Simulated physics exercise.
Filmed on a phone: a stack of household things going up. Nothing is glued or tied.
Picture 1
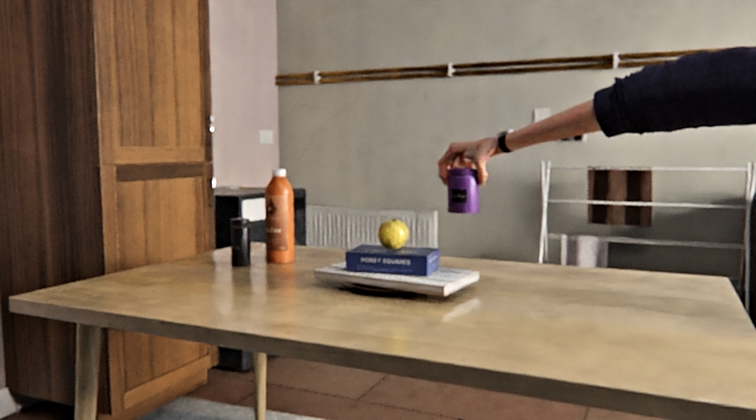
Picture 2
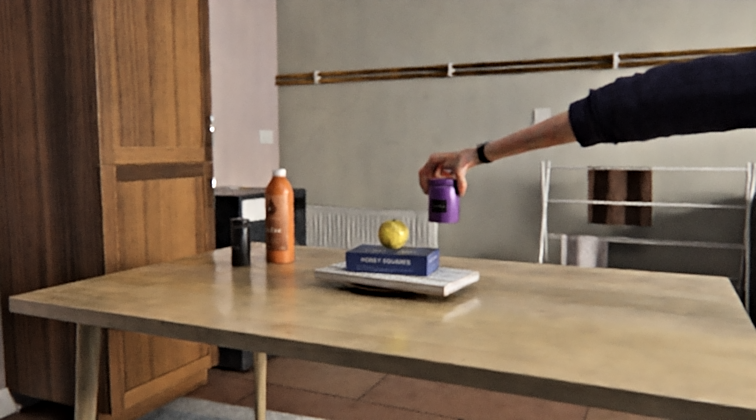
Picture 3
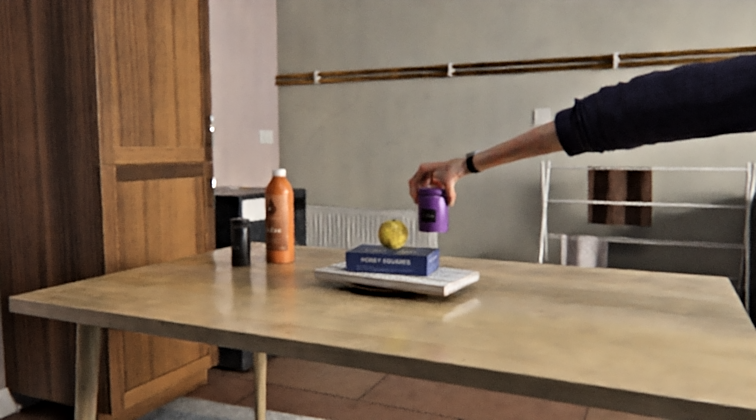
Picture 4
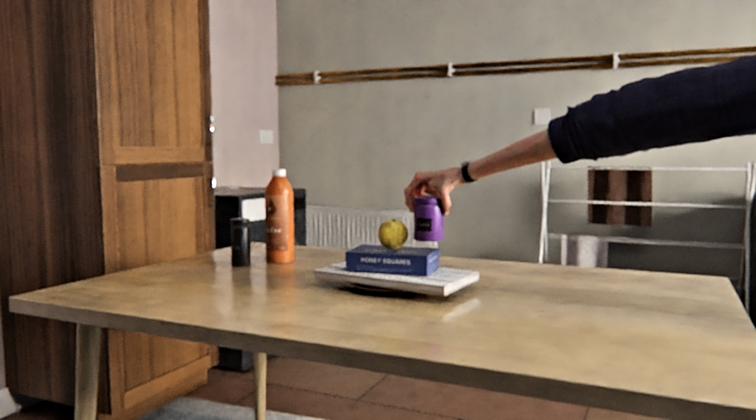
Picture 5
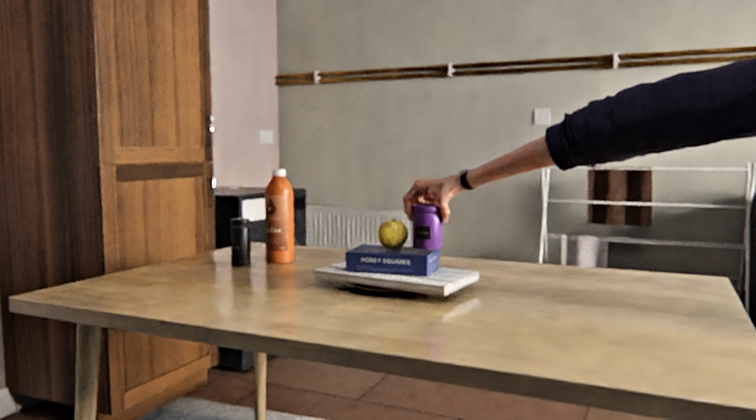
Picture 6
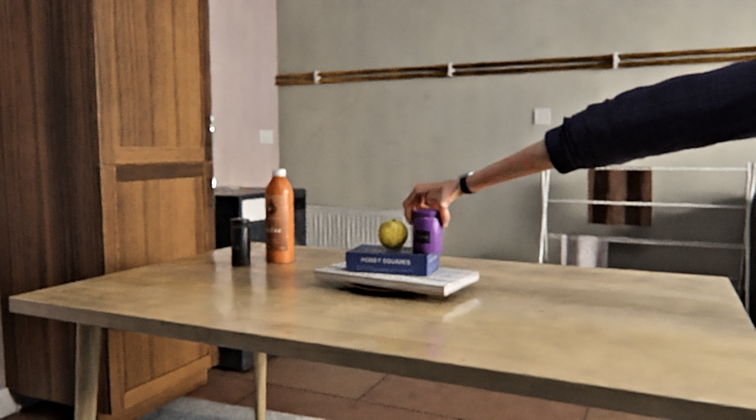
A hand lowering a purple jar leftward and down onto a blue box beside a yellow apple, still gripping it.
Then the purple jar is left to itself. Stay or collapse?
Here the pile stays up.
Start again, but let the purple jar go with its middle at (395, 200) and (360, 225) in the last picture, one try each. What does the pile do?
In the first case it gives way; in the second case it holds.
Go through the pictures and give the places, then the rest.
On its way; purple jar (463, 191); black shaker (241, 242), in the first frame.
On its way; purple jar (443, 200); white board (396, 275), in the second frame.
On its way; purple jar (433, 210); yellow apple (393, 234), in the third frame.
On its way; purple jar (429, 219); black shaker (241, 242), in the fourth frame.
On its way; purple jar (427, 226); white board (396, 275), in the fifth frame.
Set down, still held; purple jar (427, 231); yellow apple (393, 234), in the sixth frame.
Then, 0.40 s past the last view, nothing moves.
Then, 0.90 s past the last view, purple jar resting near (427, 231).
Finally, all 7 still in place. Final places as the last picture's camera would see them, purple jar near (427, 231). The pile holds.
